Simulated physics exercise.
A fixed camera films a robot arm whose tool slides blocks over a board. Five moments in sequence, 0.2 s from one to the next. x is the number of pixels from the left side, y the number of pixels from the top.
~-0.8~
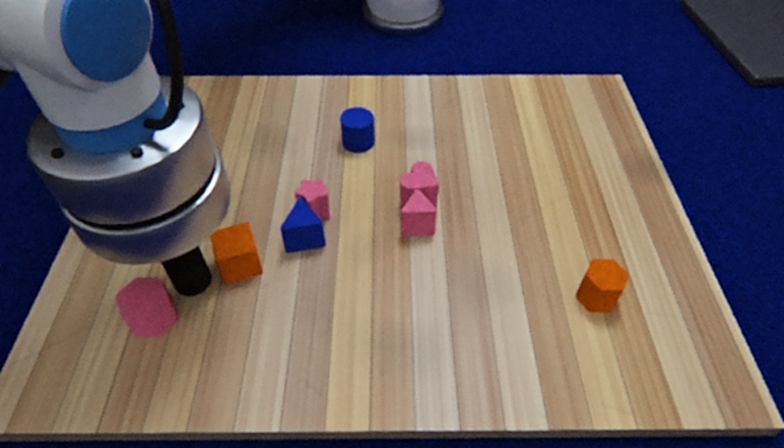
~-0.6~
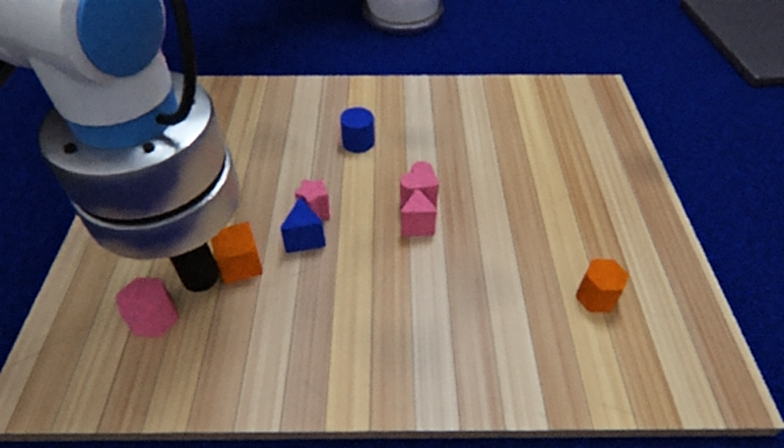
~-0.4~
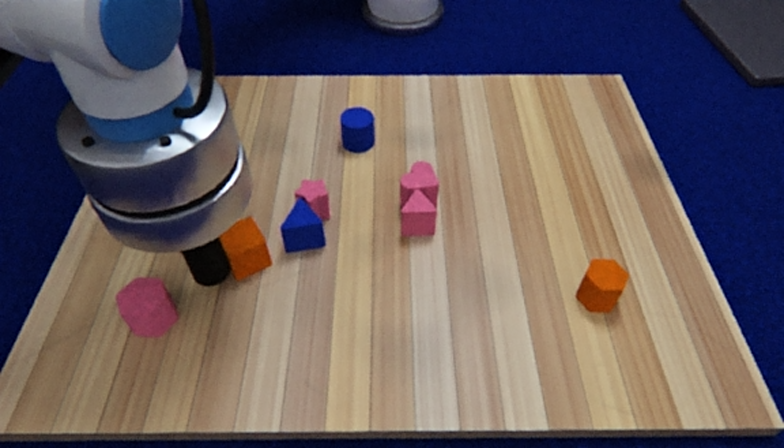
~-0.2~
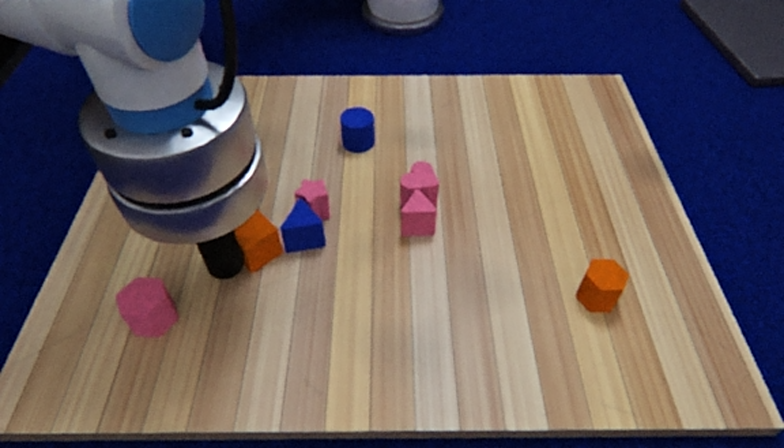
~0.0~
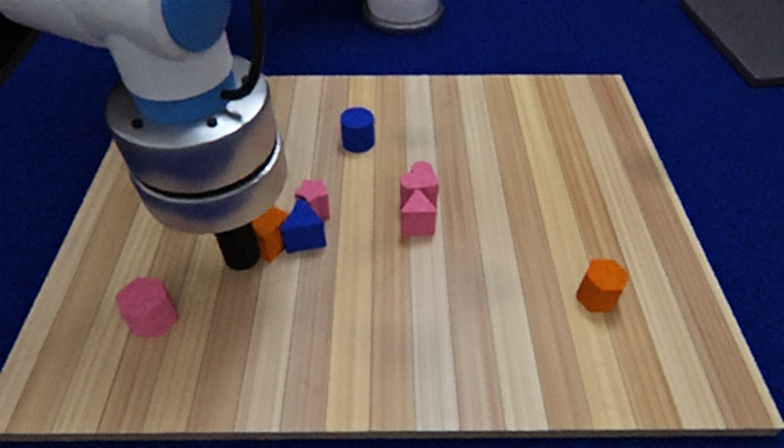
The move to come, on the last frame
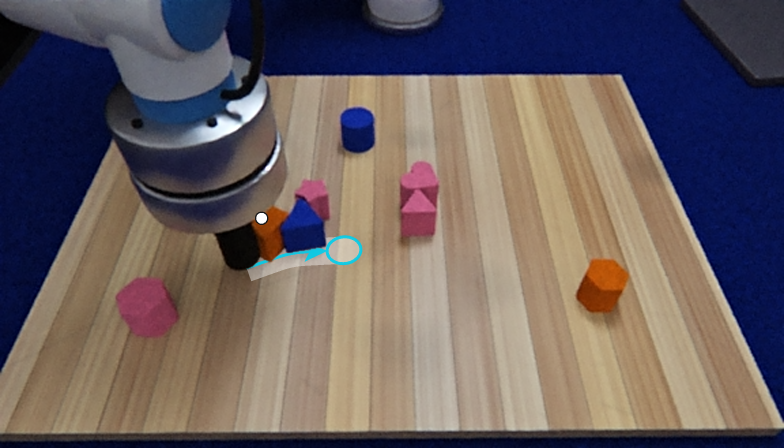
A white and silver robot arm with a black tip reaches over the left side of a striped wooden board on blue fabric, viewed from above at an angle. An orange block sits beside the tip, with a pink block to its left, blue and pink blocks around the middle and another orange block at right. The arm pushes the nearer orange block a short way right and slightly up the board, close against the blue triangular block, while the camera stays still.
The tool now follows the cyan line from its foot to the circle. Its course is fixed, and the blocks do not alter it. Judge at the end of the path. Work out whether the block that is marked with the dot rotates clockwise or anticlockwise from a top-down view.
If we look at it from overhead, the block that is marked with the dot pivots counter-clockwise.
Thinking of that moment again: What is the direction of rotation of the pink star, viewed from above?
It ends up turned clockwise.
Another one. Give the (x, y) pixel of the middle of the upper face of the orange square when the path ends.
Answer: (282, 202).
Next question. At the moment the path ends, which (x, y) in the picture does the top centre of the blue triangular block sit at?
I'd say the blue triangular block ends with its top centre at (343, 203).
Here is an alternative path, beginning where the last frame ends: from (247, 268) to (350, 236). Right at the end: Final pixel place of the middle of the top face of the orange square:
The middle of its top is at (285, 201).
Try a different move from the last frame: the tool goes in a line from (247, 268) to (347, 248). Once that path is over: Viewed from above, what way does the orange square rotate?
Looking from above, the answer is counterclockwise.
Drawn move, from (247, 268) over (279, 257) and (311, 252) to (344, 250); the dot is on the orange square.
The first path, step by step. Halfway along, tool (293, 241); orange square (282, 202), turned 40° anticlockwise; blue triangular block (318, 211), turned 35° anticlockwise; pink star (313, 185), turned 25° clockwise.
At the end, tool (343, 238); orange square (282, 202), turned 40° anticlockwise; blue triangular block (343, 203), turned 110° anticlockwise; pink star (313, 185), turned 25° clockwise; pink triangular block still.
